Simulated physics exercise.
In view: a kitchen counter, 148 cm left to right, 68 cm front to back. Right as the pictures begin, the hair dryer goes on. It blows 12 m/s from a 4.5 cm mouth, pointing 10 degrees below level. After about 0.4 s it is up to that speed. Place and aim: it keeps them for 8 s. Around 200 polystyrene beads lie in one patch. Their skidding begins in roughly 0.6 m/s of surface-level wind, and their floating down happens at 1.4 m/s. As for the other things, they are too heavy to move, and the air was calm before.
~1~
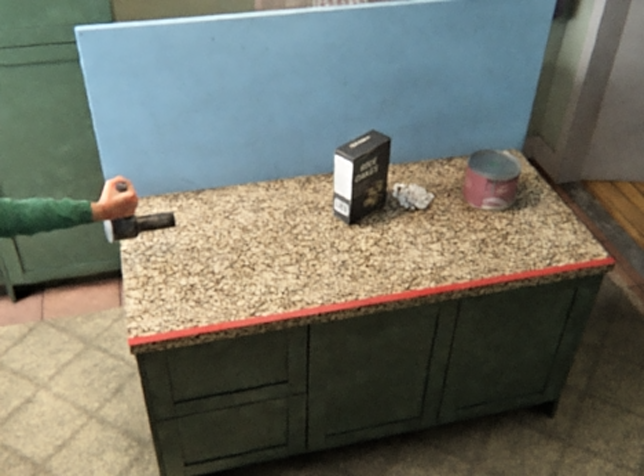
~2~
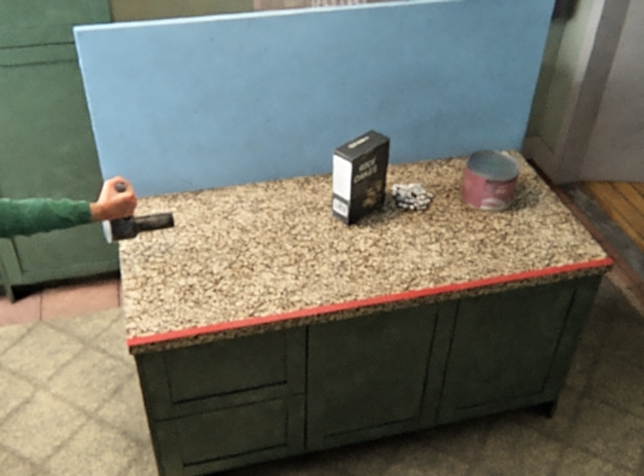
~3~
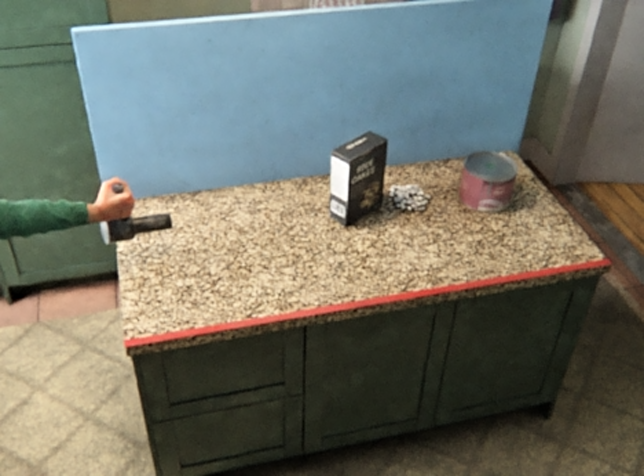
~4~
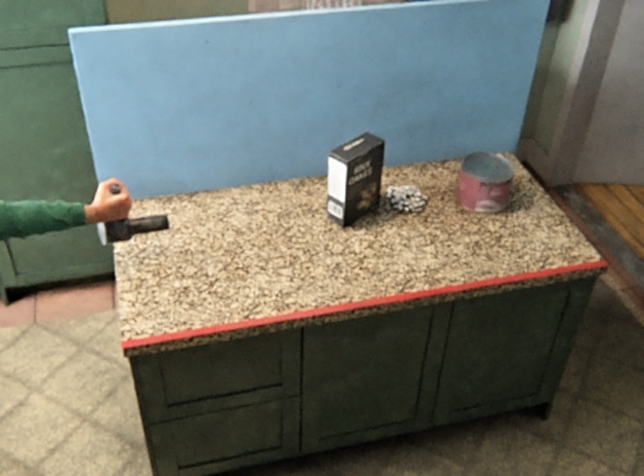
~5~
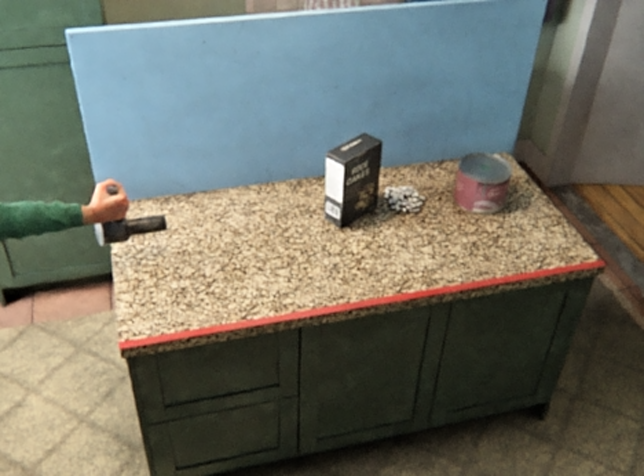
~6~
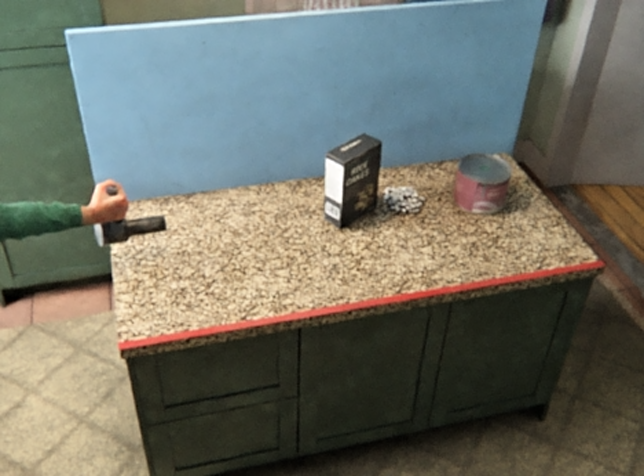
A hand holding a dark hair dryer at the left of a speckled kitchen counter, beads lying still beside a carton and tin.
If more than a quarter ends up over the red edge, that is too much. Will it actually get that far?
My prediction: The spill over that edge stays at or below a quarter.
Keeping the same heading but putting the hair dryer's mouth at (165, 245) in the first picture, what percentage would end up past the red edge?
Some 0 %.
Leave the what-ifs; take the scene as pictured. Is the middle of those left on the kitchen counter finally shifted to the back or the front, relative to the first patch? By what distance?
Drift: Forward direction, about 5 cm.
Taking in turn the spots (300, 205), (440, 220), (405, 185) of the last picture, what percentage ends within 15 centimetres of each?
In order: About 0 %, then 50 %, then 30 %.
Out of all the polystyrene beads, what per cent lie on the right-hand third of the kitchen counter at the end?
Near 40 per cent at the end.
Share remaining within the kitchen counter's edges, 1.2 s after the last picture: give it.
Around 80 %.
Then, 1.2 s after the last picture, 72 % are on the move or not yet settled, 0 % are over the red edge; the middle of those still in play is near (414, 202).
Then, 2.2 s after the last picture, 54 % are on the move or not yet settled, 0 % are over the red edge; the middle of those still in play is near (415, 205).
Then, 4.0 s after the last picture, 44 % are on the move or not yet settled, 0 % are over the red edge; the middle of those still in play is near (414, 204).
Then, 7.6 s after the last picture, at the end, 0 % are over the red edge; the middle of those still in play is near (415, 206).
